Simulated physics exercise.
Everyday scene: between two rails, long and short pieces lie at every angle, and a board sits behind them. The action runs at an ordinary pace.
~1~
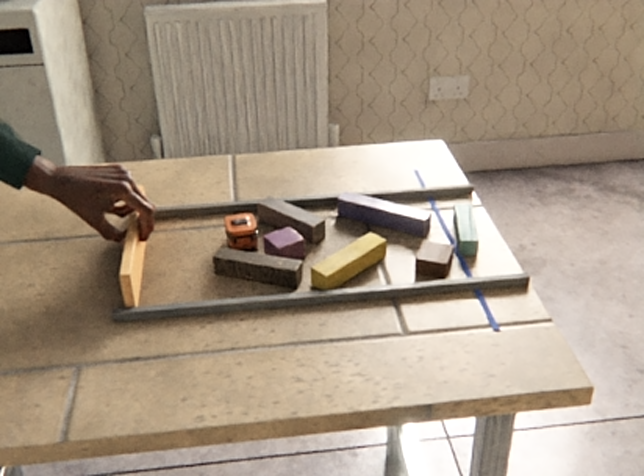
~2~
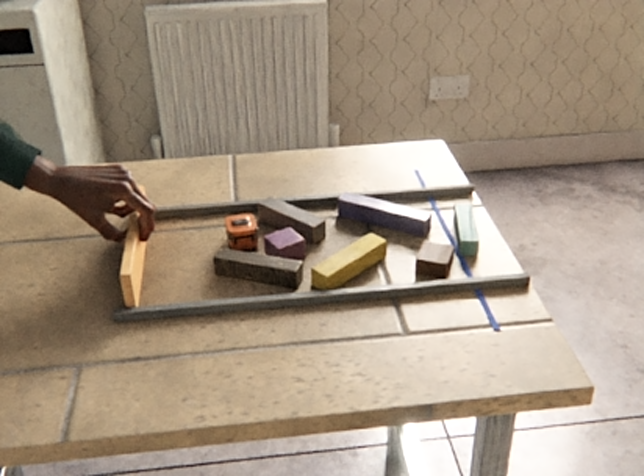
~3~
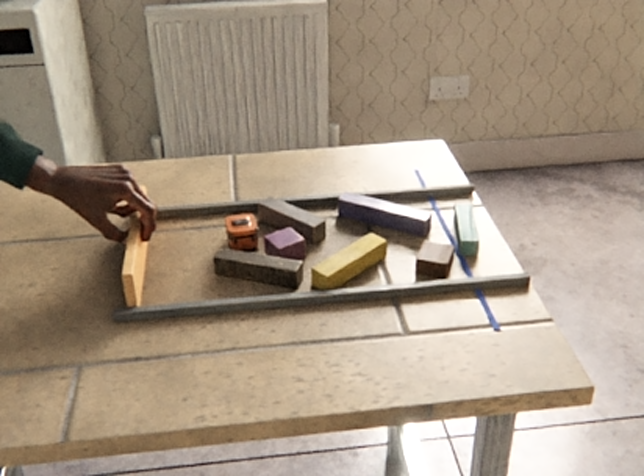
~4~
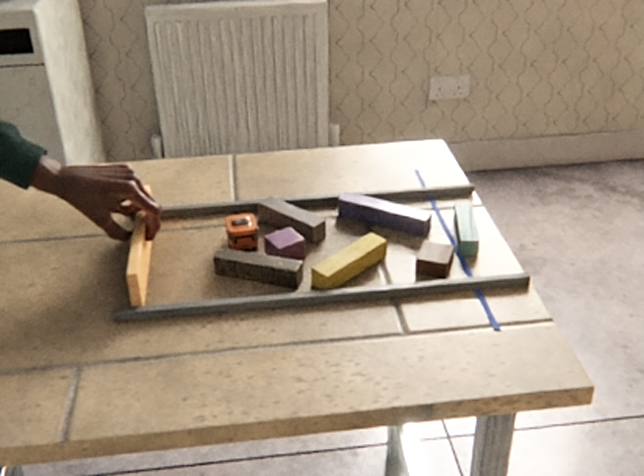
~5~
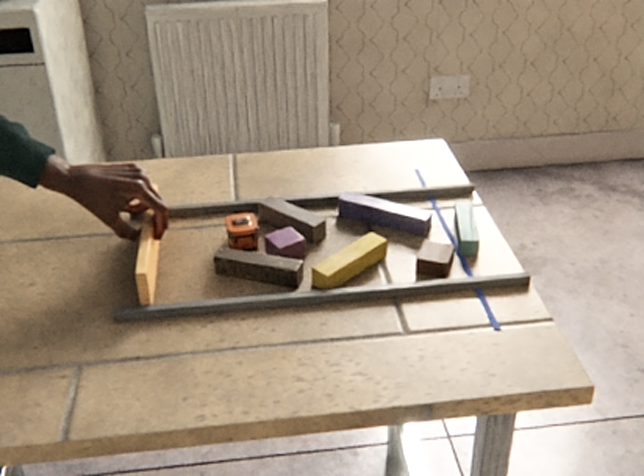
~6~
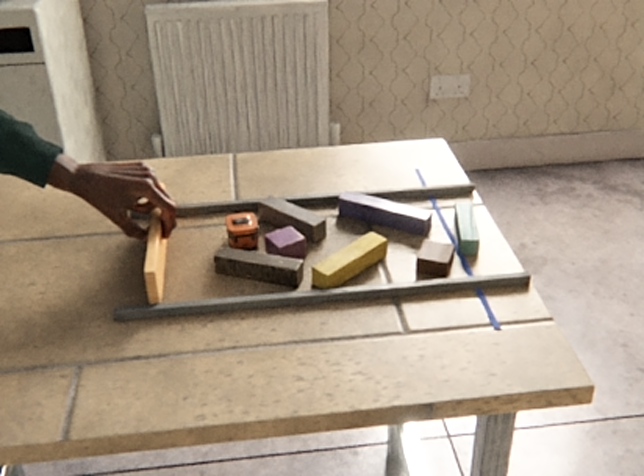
To begin with, a hand holds an upright wooden board at the left end of two rails on a table, with coloured blocks scattered between them and a blue line near the right end. The hand then slides the board slightly right, while the blocks stay still.
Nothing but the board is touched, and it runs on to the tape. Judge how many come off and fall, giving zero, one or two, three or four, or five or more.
Watch it: A handful - three or four - go plunging down.
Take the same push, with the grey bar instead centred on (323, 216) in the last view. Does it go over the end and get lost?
Lab note: Started there, it remains on top.
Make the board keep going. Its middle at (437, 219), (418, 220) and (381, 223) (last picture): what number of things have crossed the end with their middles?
Taking the places in turn, the counts are 2, 2 and 0.
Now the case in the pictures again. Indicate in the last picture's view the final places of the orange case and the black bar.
Close to (459, 214); the other close to (472, 250).
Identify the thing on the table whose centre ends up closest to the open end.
Yellow bar.
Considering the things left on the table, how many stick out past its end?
My count gives 2.
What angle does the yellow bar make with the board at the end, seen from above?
I'd say it's about 30° out of line.
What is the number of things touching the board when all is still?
Counting them up gives 3.
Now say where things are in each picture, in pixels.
In the first frame, turquoise bar (466, 229); brown block (435, 259); blue bar (384, 214); board (135, 244); tape (450, 237).
In the second frame, brown block (435, 259); orange case (242, 233).
In the third frame, blue bar (384, 214); yellow bar (350, 262).
In the fourth frame, turquoise bar (466, 229); black bar (258, 268).
In the fifth frame, brown block (435, 259); board (150, 242).
In the sixth frame, turquoise bar (467, 228); brown block (435, 258); blue bar (384, 213); board (158, 241); tape (451, 236).
Soon after, none off yet; turquoise bar at rest near (467, 228); brown block at rest near (435, 258); blue bar at rest near (384, 213).
Then, none off yet; turquoise bar at rest near (470, 223); brown block moved about its own width near (479, 252); blue bar moved a little near (414, 211).
At rest, the number that fall off is three or four; fallen, blue bar, brown block and turquoise bar.
